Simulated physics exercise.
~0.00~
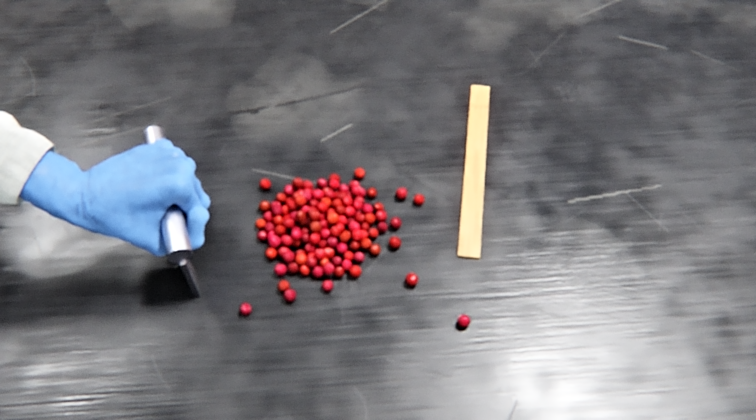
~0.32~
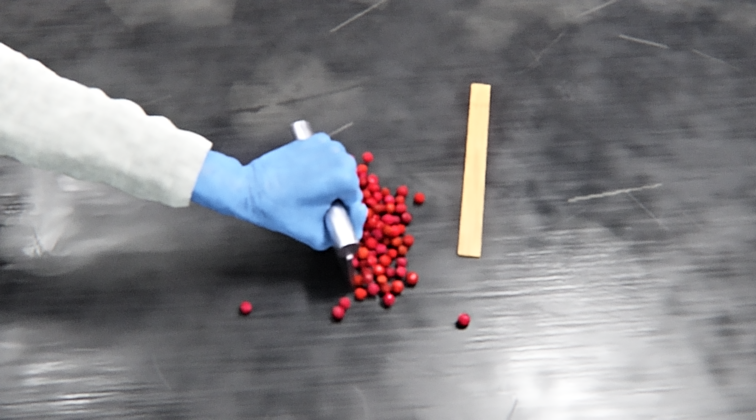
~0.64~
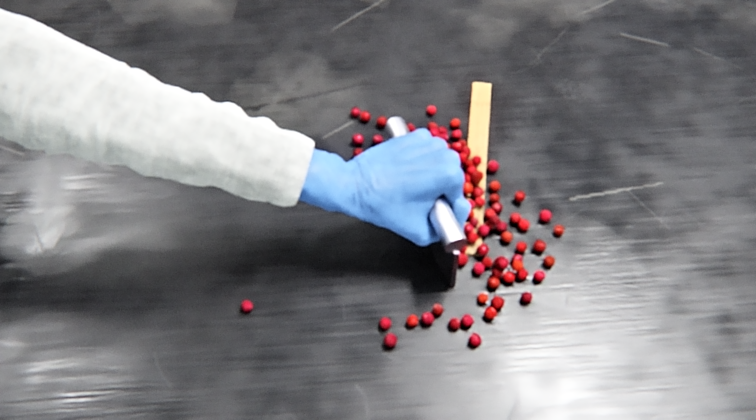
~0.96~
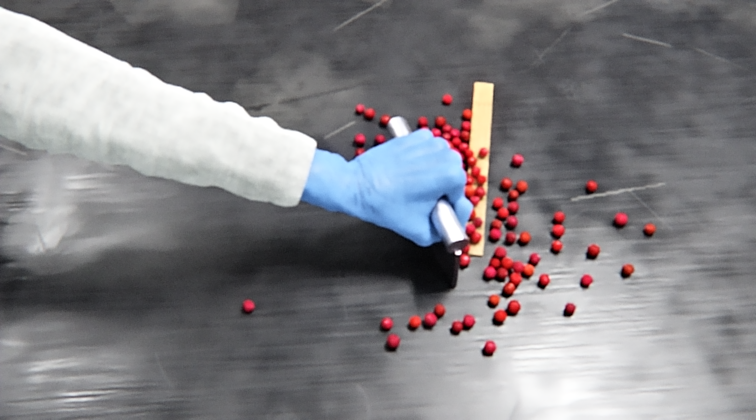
A blue-gloved hand pushed a pile of red cranberries to the right with a scraper until it reached a fixed wooden strip, where some stayed along the strip while most ended up elsewhere, many scattered past it across the dark surface.
